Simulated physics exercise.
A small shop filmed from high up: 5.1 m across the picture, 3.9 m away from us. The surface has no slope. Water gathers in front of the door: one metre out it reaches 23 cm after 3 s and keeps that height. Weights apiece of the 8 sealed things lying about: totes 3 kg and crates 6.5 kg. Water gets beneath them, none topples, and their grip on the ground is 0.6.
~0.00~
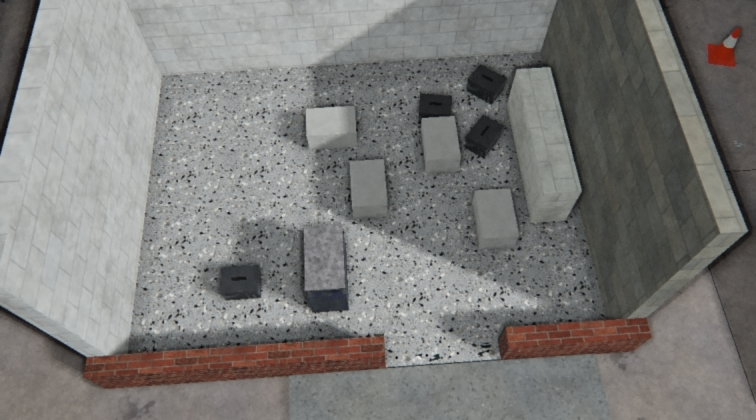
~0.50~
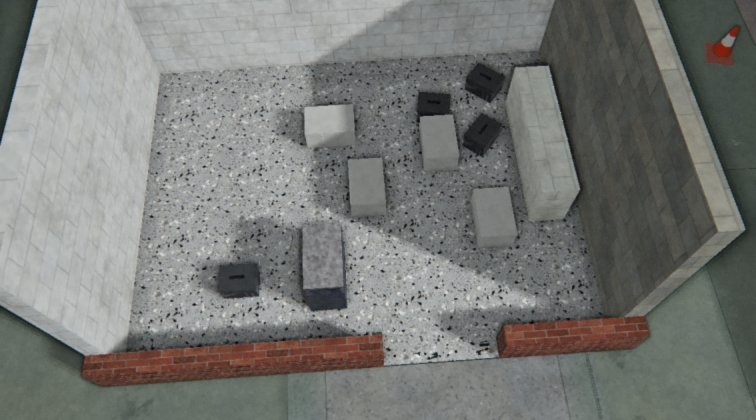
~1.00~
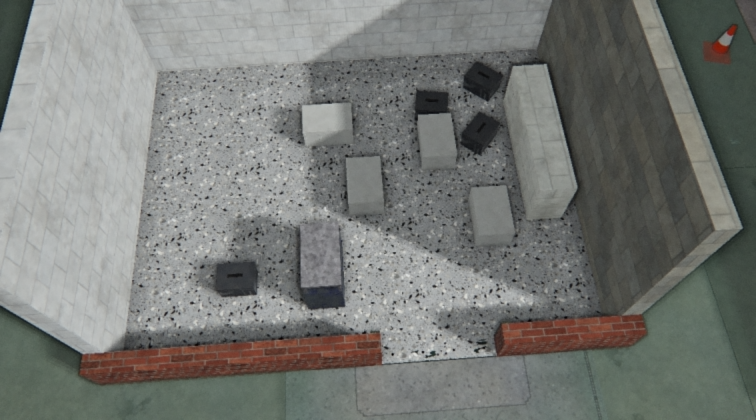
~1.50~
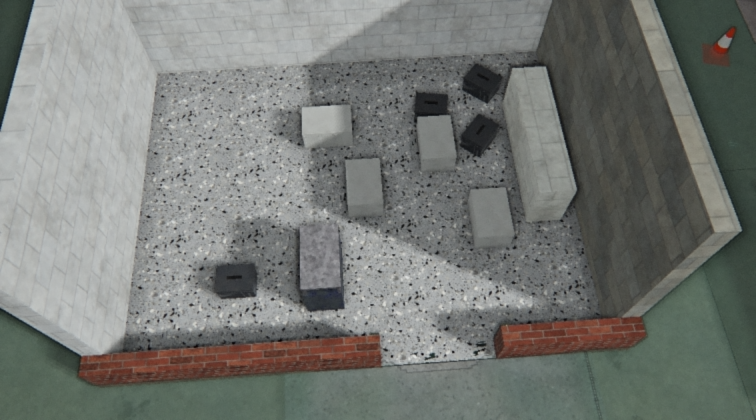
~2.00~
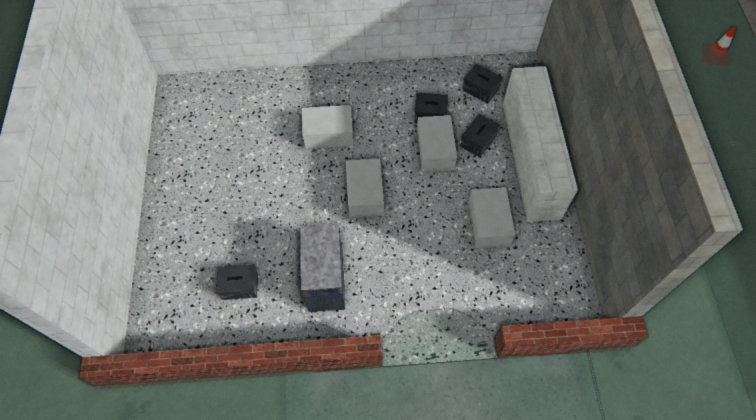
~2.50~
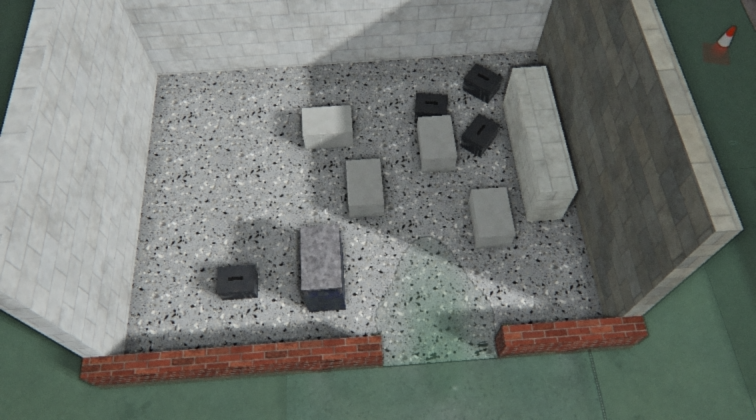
In a small walled shop seen from above, greenish water spread over the ground outside and then crept through the front doorway onto the speckled floor, while the boxes and blocks inside stayed put.
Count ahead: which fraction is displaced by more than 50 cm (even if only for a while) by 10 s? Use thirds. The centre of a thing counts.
Share: Two thirds or more.
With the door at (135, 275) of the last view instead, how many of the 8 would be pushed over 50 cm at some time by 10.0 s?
In that case 8 of them.
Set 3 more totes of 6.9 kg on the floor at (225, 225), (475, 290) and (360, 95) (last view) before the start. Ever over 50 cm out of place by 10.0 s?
In that order: Under, over, over.
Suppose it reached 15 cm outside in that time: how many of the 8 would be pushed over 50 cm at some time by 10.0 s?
In that case 7 of them.
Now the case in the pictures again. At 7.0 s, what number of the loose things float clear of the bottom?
7 of them.
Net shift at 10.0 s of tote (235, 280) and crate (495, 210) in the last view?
In that order: 5 cm, 200 cm.
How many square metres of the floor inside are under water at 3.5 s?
About 4.5 m2.
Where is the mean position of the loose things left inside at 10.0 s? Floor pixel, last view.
Around (324, 144).
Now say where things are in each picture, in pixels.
In the first picture, a tote at (485, 131), on the bottom; a crate at (441, 137), on the bottom; 0.0 m2 under water; 0 of 8 have shifted.
In the second picture, a tote at (483, 129), on the bottom; a crate at (439, 136) rests on the ground; water covers 0.0 m2; 0 of 8 have shifted.
In the third picture, a tote at (481, 128), on the bottom; a crate at (437, 134), on the bottom; 0.0 m2 under water; 0 of 8 have shifted.
In the fourth picture, a tote at (481, 130) rests on the ground; a crate at (437, 136), on the bottom; 0.0 m2 under water; 0 of 8 have shifted.
In the fifth picture, a tote at (481, 130), on the bottom; a crate at (437, 137), on the bottom; water covers 0.3 m2; 0 of 8 have shifted.
In the sixth picture, a tote at (481, 130), on the bottom; a crate at (437, 137) rests on the ground; 1.0 m2 under water; 0 of 8 have shifted.
After 3.5 s 0 of 8 are over 50 cm from their spots; 0 afloat.
After 4.5 s 2 of 8 are over 50 cm from their spots; 2 afloat.
After 7.0 s 7 of 8 are over 50 cm from their spots; 7 afloat.
After 10.0 s 6 of 8 are over 50 cm from their spots, and 7 have been at some point; 7 afloat.
